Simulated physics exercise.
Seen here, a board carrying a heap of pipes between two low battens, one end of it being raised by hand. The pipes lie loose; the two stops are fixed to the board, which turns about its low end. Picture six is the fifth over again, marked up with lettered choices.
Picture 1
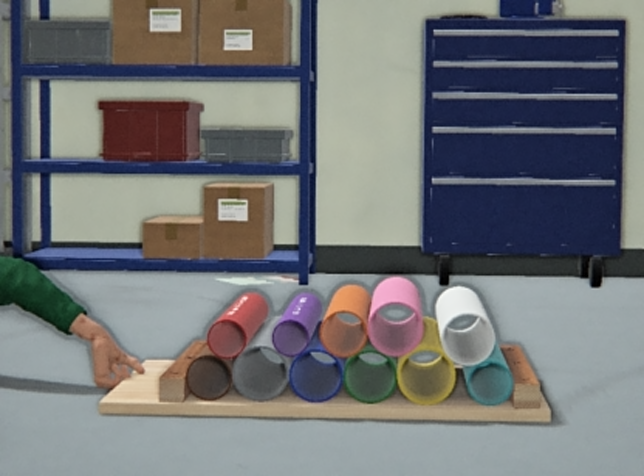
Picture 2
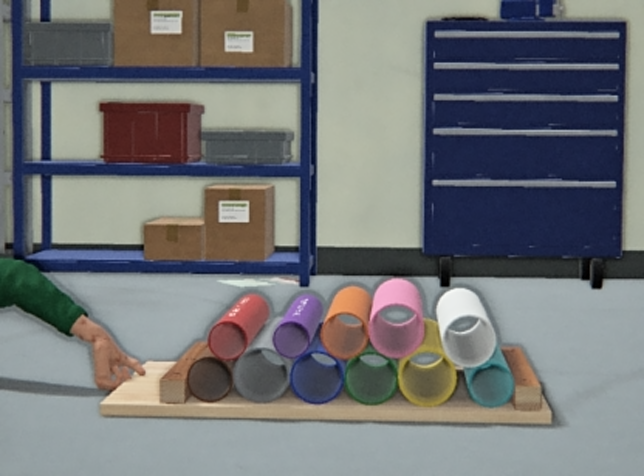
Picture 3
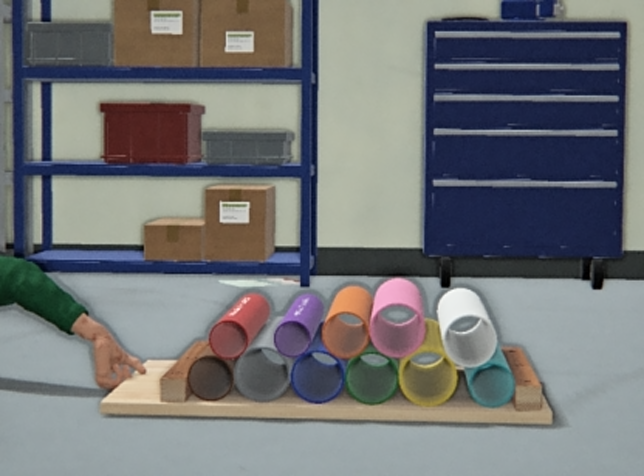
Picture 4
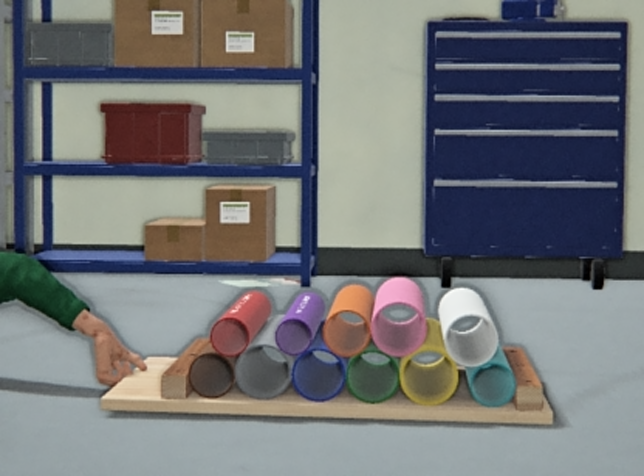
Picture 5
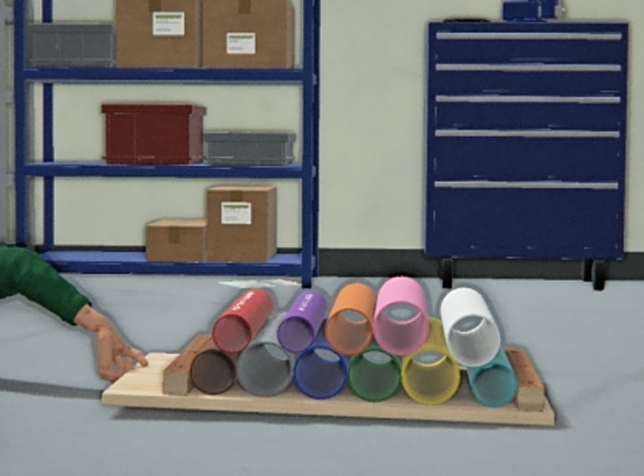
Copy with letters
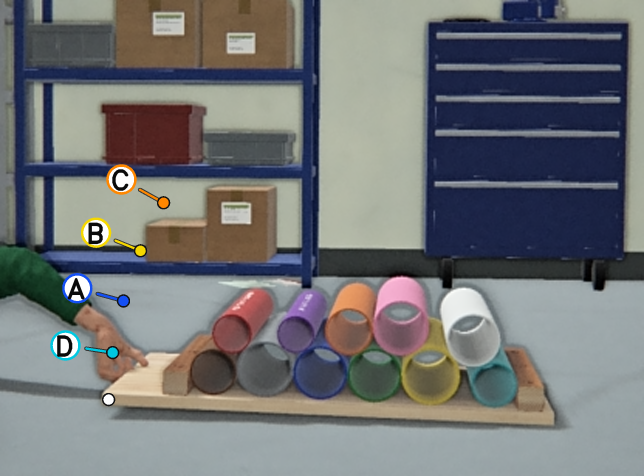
Loose pipes on a wooden board and the hand at its left end barely move, with only the slightest shift against a workshop floor seen from the front by a nearly still camera. Red, purple, orange, pink and white pipes rest above brown, grey, blue, green, yellow and teal ones between two battens, before blue shelving and a drawer cabinet. The green-sleeved arm keeps its fingers at the board throughout.
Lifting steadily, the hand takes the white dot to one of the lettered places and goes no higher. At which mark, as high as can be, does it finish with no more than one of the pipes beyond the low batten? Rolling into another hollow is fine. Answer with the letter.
Lift it to C and no more.
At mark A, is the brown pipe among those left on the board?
Yes.
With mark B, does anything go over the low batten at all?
Yes.
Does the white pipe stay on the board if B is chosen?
No, with B.
On the marked copy, A at (124, 301); B at (141, 251); C at (164, 203); D at (113, 353); the white dot at (108, 400).
Taking C. A third of the way, board at 17°.
Two thirds of the way, board at 28°.
When it is over, board at 28°, one over the low batten (white).
As for the rest, A one over the low batten (white); B one over the low batten (white); D none over the low batten.
